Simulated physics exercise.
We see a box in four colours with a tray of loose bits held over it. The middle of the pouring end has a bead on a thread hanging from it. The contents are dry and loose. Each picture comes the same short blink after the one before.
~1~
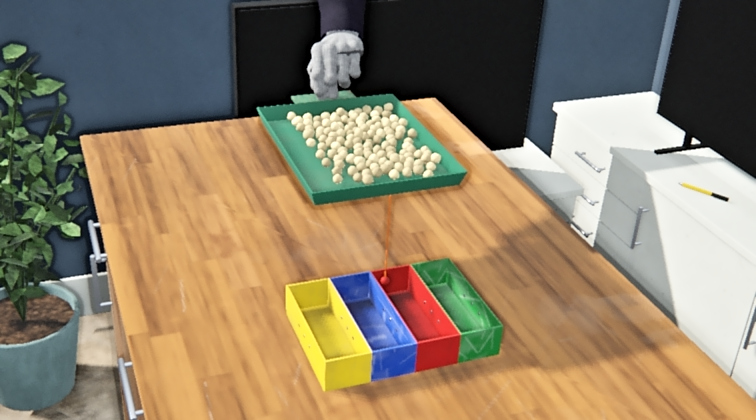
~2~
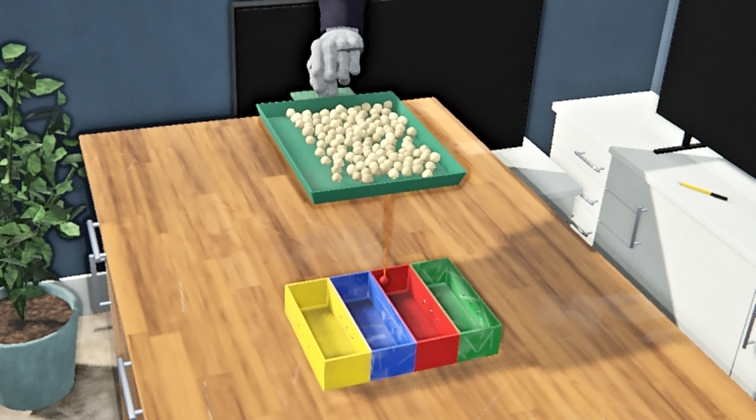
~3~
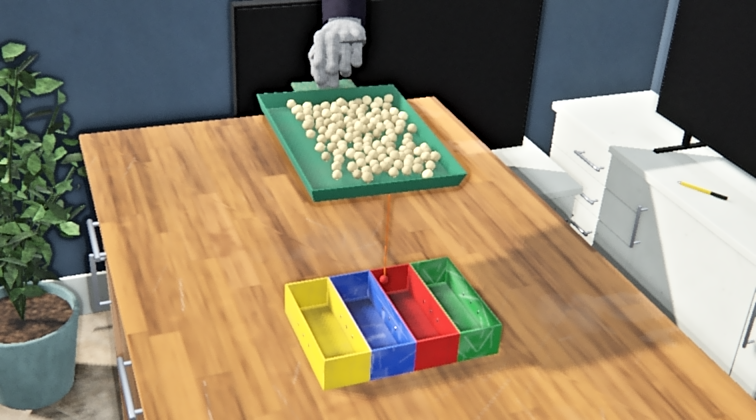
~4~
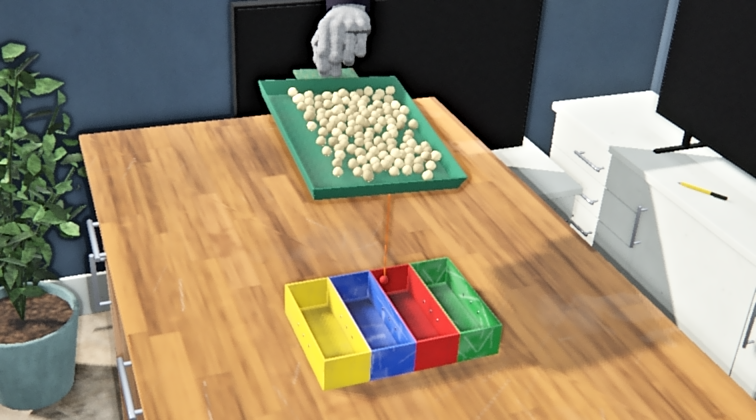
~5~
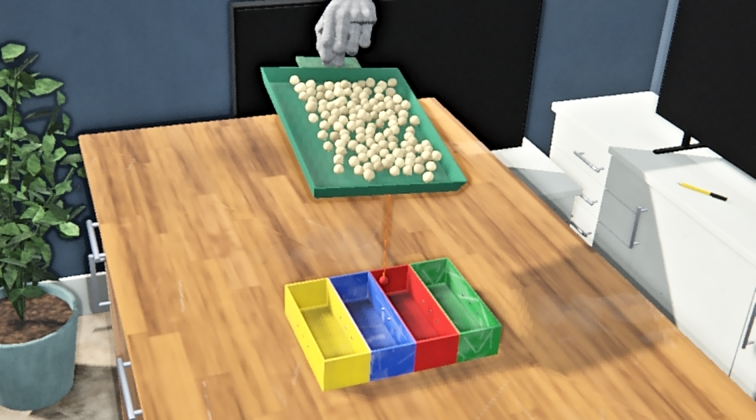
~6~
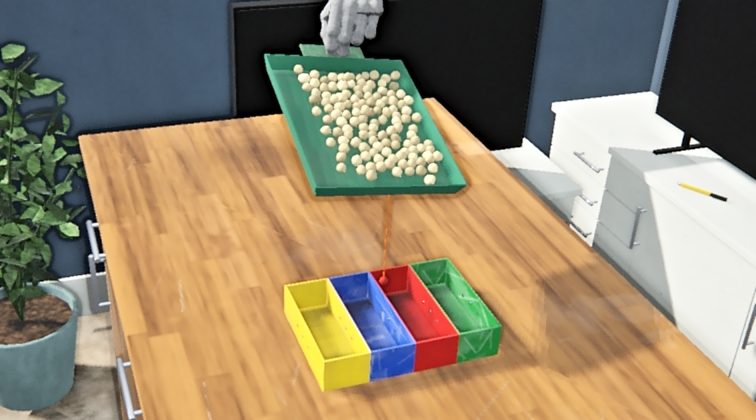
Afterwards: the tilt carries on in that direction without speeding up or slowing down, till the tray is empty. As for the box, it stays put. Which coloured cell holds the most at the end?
The green cell holds the most.
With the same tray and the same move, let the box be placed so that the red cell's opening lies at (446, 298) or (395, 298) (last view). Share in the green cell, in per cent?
Trial 1: 30 percent; trial 2: 40 percent.
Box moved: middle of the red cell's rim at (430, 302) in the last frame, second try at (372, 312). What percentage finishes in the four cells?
Close to 90 in a hundred, followed by close to 20 in a hundred.
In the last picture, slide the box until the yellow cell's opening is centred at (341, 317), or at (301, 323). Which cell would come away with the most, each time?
Green; the green cell.
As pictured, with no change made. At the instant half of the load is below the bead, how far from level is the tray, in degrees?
Approx. 100° from level.
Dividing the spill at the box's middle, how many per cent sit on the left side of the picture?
Around 0 percent of the pieces.
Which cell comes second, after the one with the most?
The red cell.
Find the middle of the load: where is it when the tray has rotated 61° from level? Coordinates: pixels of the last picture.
(422, 149).
Soon after the last picture, tray tipped steeply; nearly all on the tray; a stray few in the green cell.
A little later, tray tipped right over; about a quarter on the tray; about a quarter in the green cell; a small part in the red cell; about a third falling or outside the box.
Later still, tray tipped past a quarter turn; about two thirds in the green cell; a small part in the red cell; a stray few in the yellow cell; a stray few in the blue cell; about a quarter falling or outside the box.
At rest, tray tipped past a quarter turn; about two thirds in the green cell; a small part in the red cell; a stray few in the yellow cell; a stray few in the blue cell; about a quarter outside the box.
